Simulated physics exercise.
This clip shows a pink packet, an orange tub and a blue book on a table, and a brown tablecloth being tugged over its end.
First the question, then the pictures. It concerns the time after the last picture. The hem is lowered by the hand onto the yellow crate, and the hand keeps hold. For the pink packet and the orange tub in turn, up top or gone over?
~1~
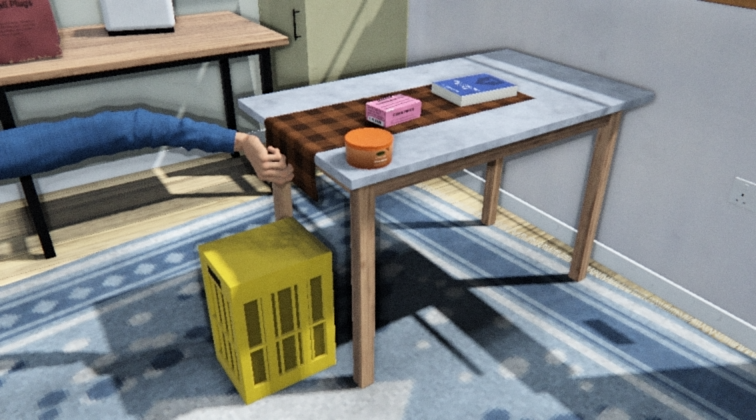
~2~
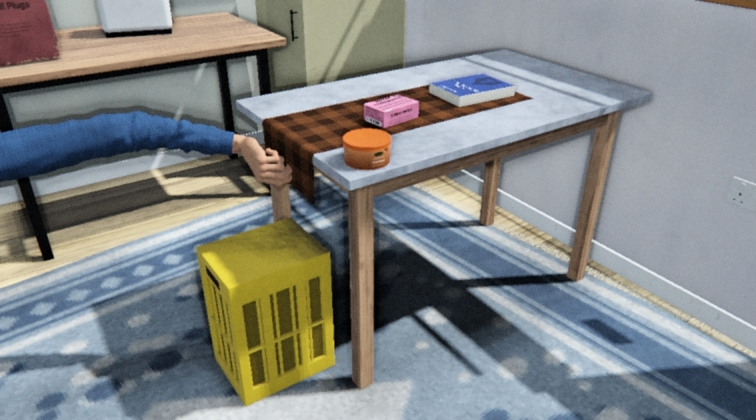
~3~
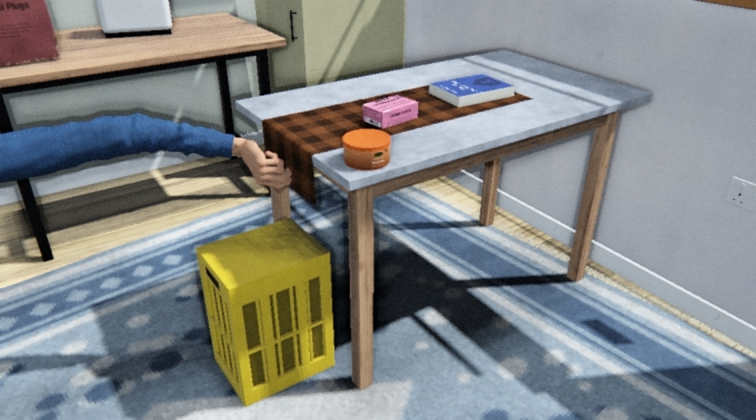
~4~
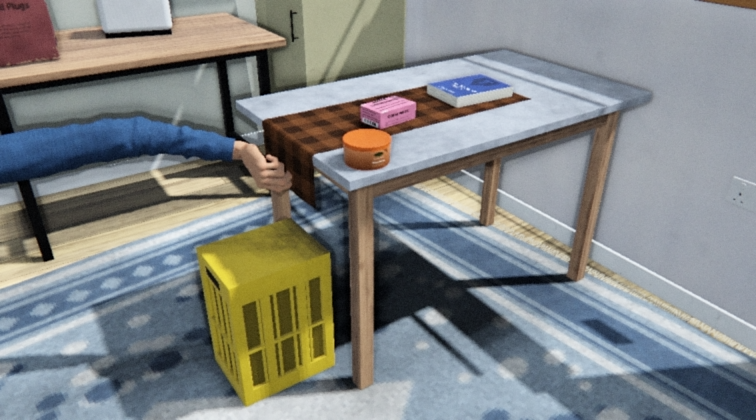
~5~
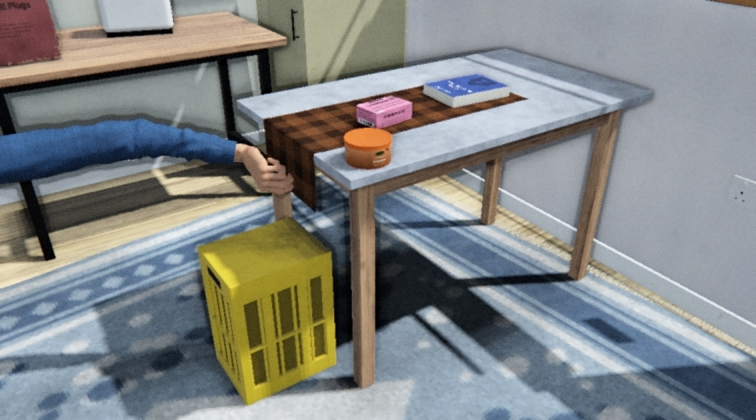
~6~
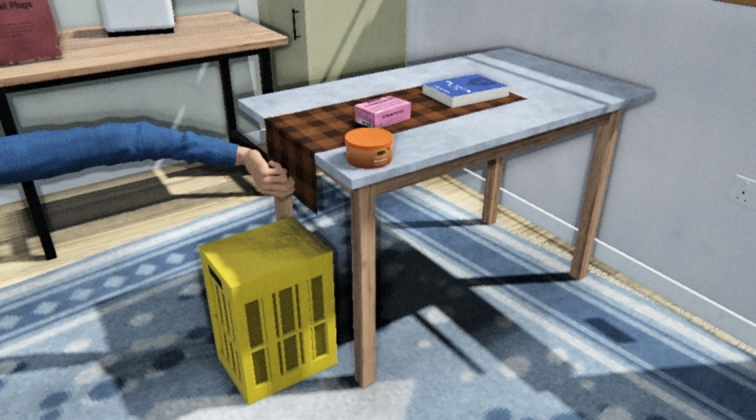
Pink packet: Up top; orange tub: Up top.
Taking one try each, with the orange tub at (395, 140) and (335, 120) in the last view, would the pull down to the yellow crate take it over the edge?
For the first case it does not leave, and for the second case it ends up off.
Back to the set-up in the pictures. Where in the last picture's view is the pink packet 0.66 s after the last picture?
Around (357, 118).
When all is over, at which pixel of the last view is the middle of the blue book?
Roughly at (429, 98).
Then, 0.24 s after the last picture, hem going down; packet moved a little; tub unmoved.
Then, 0.66 s after the last picture, hem going down; packet carried along near (358, 118); tub unmoved.
Then, 1.02 s after the last picture, hem on the crate; packet carried along near (341, 122); tub unmoved.
At rest, hem on the crate; packet carried along near (339, 122); tub unmoved. The pink packet keeps clear of the edge and the orange tub stays on the table.
